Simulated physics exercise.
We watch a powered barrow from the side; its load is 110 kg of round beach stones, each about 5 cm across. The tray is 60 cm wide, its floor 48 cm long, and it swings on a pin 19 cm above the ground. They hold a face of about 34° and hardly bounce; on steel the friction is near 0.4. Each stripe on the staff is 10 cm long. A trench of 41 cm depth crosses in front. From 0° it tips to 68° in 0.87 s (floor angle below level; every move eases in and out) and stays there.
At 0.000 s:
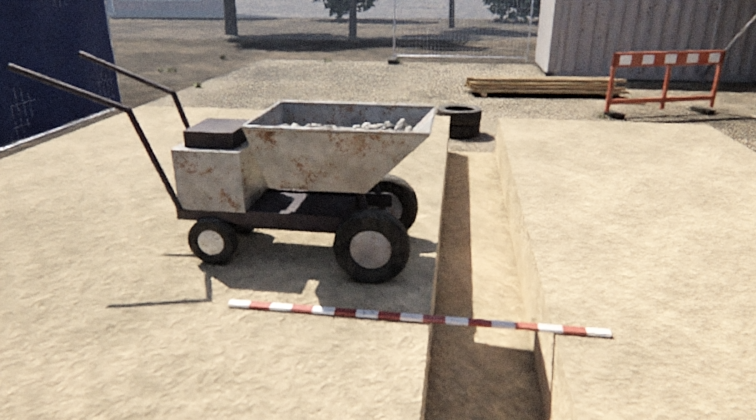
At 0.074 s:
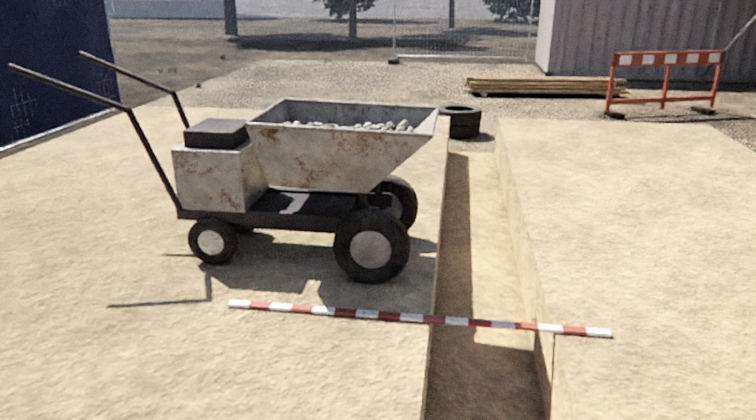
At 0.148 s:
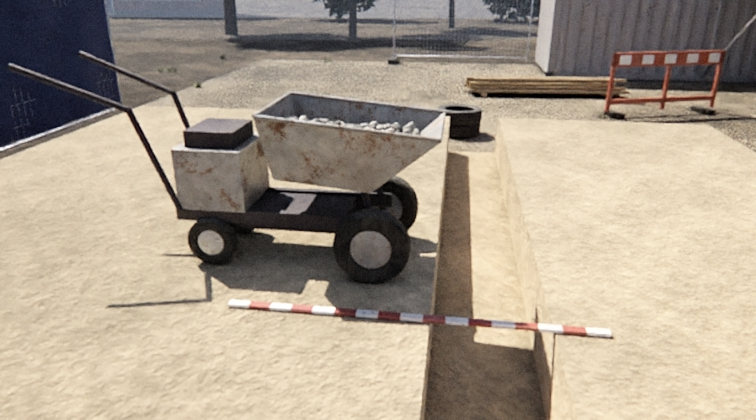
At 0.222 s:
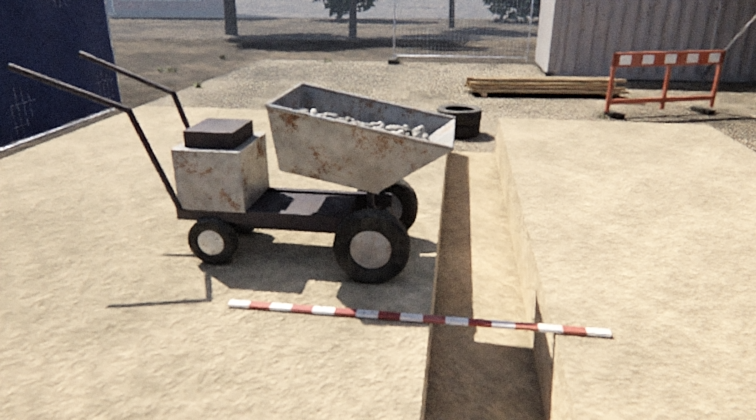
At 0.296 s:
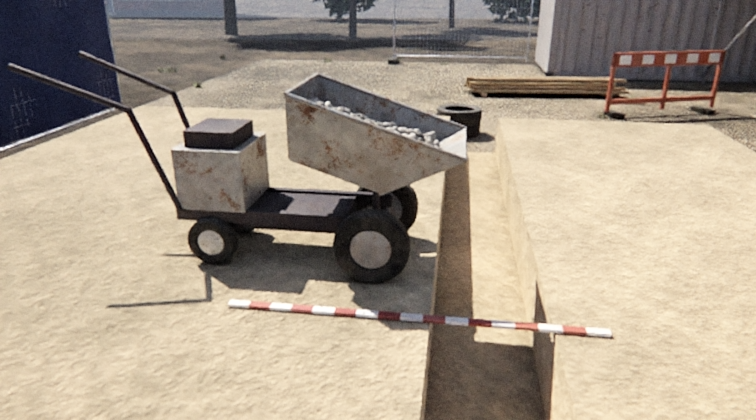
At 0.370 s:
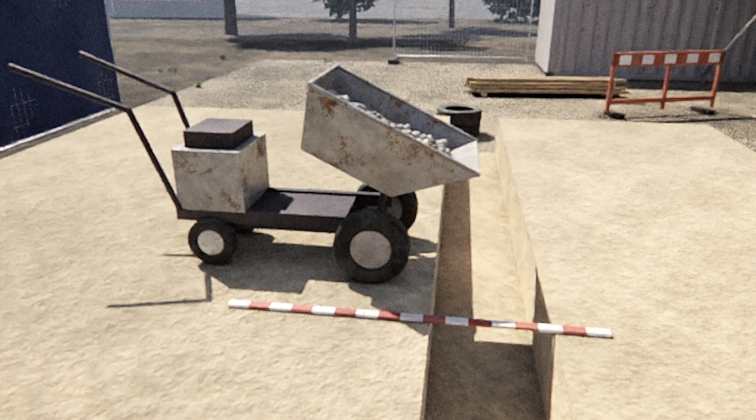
Powered barrow standing beside a trench, its rusty grey tray of round stones tilting steadily forward to the right.
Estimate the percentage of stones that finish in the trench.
About 50 per cent.
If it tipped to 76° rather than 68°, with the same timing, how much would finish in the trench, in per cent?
In that case some 70 per cent.
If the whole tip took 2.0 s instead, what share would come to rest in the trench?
In that case some 65 per cent.
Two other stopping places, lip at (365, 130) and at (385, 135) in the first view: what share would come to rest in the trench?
First some 100, then 100 per cent.
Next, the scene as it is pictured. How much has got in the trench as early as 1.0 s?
Some 20 per cent.
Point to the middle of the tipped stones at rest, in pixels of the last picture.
Around (529, 305).
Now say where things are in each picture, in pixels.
In the first frame, lip at (430, 134), floor tilted 0°, highest stones at (380, 129).
In the second frame, lip at (433, 136), floor tilted 1°, highest stones at (344, 128); the stones move at 0.3 m/s on average.
In the third frame, the tray is at 5°, its lip at (441, 141); the top of the load is at (304, 123); the stones move at 0.6 m/s on average.
In the fourth frame, lip at (453, 149), floor tilted 11°, highest stones at (307, 114); the stones move at 0.8 m/s on average.
In the fifth frame, lip at (467, 160), floor tilted 18°, highest stones at (318, 105); the stones move at 0.9 m/s on average.
In the sixth frame, the tray is at 26°, its lip at (480, 175); the top of the load is at (335, 98); the stones move at 1.0 m/s on average.
After 0.6 s the floor is at 57°; 100 % in the tray; the foremost stones are at (491, 211).
After 1.0 s the floor is at 68°; 67 % in the tray, 21 % in the trench, 12 % past the trench; the foremost stones are at (575, 270).
After 1.3 s the floor is at 68°; 18 % in the tray, 34 % in the trench, 48 % past the trench; the foremost stones are at (701, 267).
After 3.3 s the floor is at 68°; 0 % in the tray, 50 % in the trench, 50 % past the trench; the foremost stones are past the picture's edge.
